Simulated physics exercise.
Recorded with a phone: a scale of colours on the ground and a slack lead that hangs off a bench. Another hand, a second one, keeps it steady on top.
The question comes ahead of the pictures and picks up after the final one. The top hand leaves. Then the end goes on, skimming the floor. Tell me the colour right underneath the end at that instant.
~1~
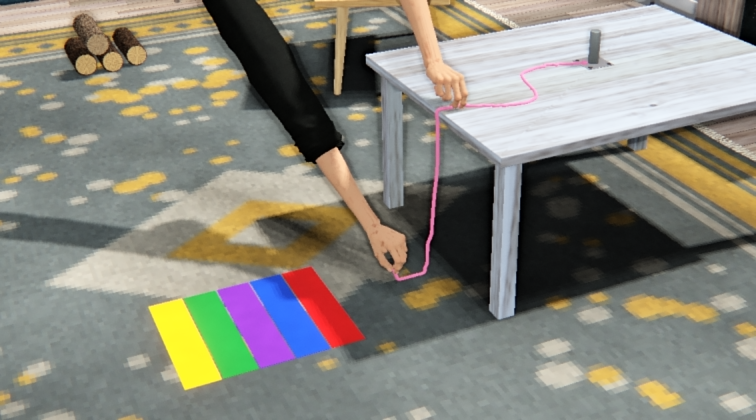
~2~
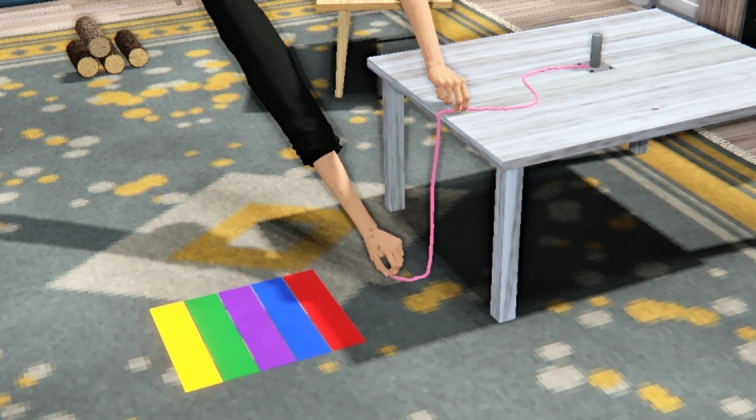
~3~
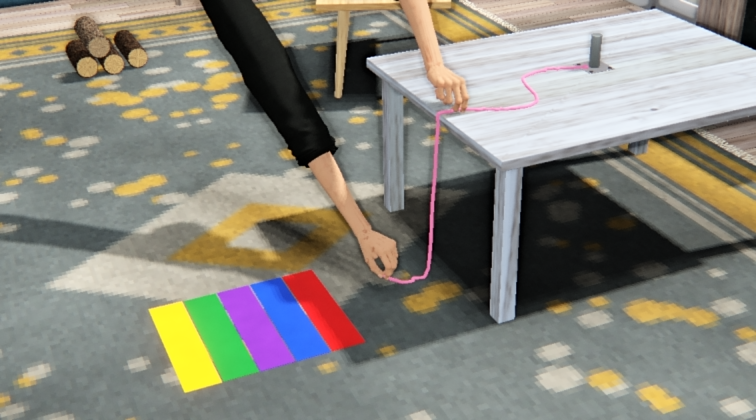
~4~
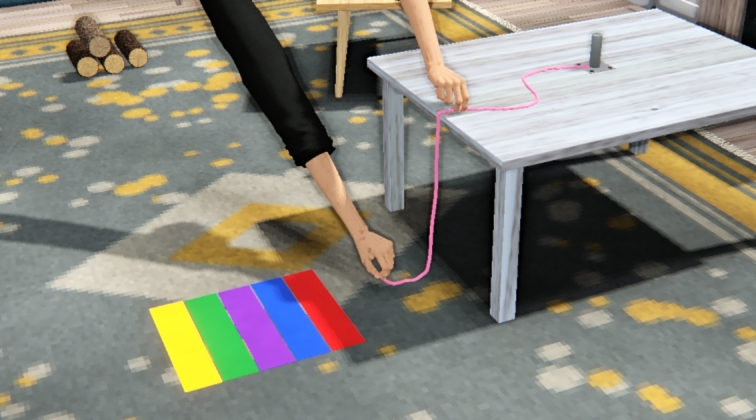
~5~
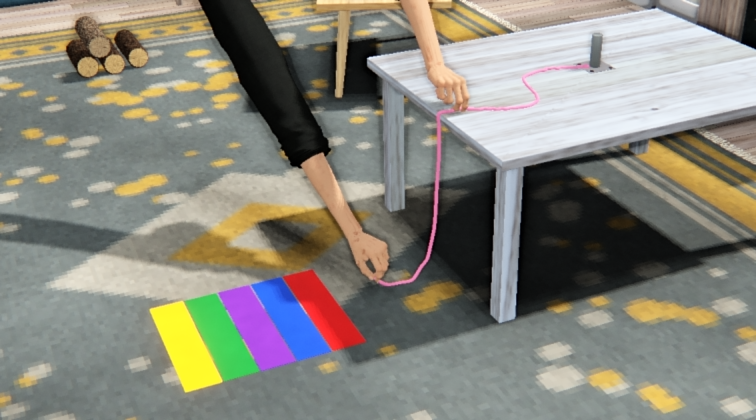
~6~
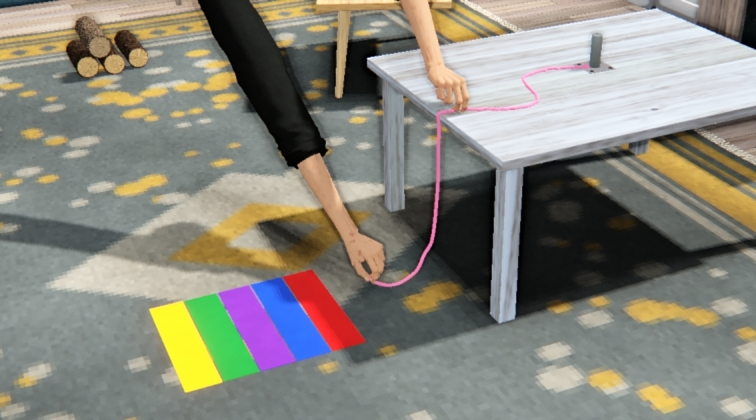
Right underneath is green.
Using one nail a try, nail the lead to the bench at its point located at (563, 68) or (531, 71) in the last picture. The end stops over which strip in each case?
Try 1: Green; try 2: Green.
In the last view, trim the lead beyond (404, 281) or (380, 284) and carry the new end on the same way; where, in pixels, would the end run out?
In order, roughly (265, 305) and (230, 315).
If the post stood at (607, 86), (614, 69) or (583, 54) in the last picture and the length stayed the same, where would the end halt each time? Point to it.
First (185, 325), then (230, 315), and last (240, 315).
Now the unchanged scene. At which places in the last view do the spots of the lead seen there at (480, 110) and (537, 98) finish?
Point one to (425, 127), point two to (486, 99).
Soon after, end near (278, 303); over blue.
Then, end near (239, 313); over purple.
At full stretch, end near (214, 319); over green. The green one.
